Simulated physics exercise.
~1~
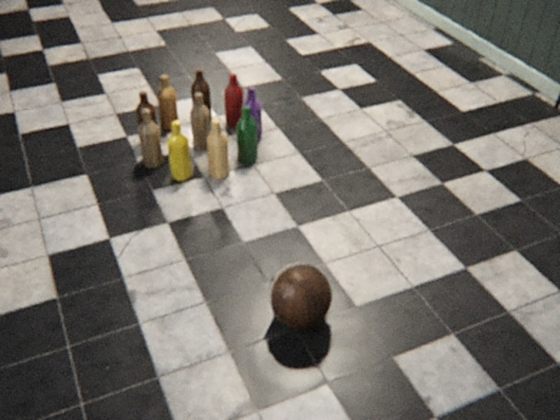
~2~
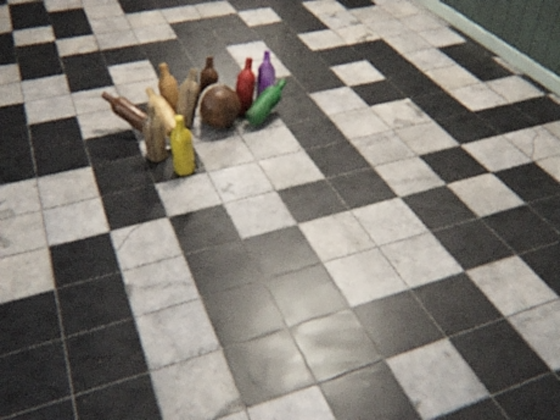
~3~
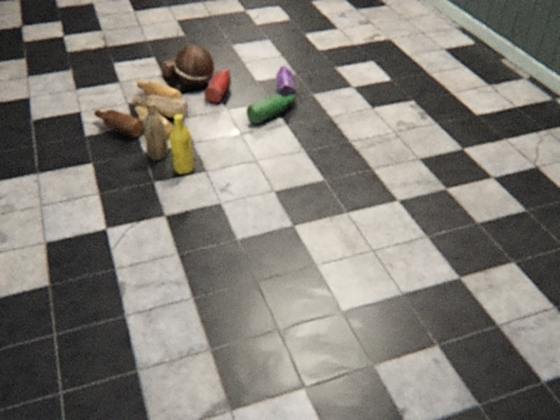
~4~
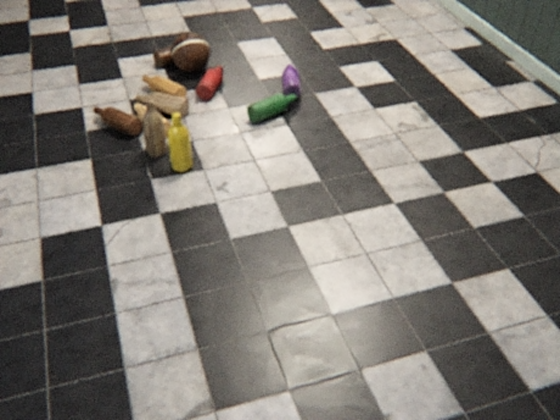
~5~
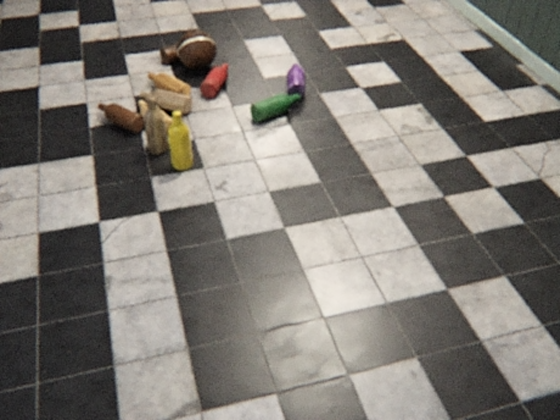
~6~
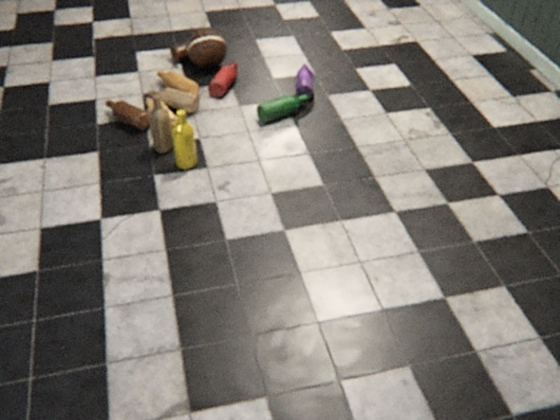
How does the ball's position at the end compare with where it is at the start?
At the start the ball is in the foreground, in front of the standing skittles. By the end it is farther back and a little to the left, behind the skittles near the top of the view.
At first, a cluster of bottle-shaped wooden skittles stands on a black and white tiled floor, with a dark wooden ball in front of them. The ball rolls away from the viewer into the group, and the green skittle tips to the right while brown ones lean to the left. It pushes on through to the back as the red, purple and green skittles end up on the floor. After that, little changes as the view drifts slightly. In the end, the yellow skittle and a pale one beside it still stand, with the ball behind the fallen skittles.
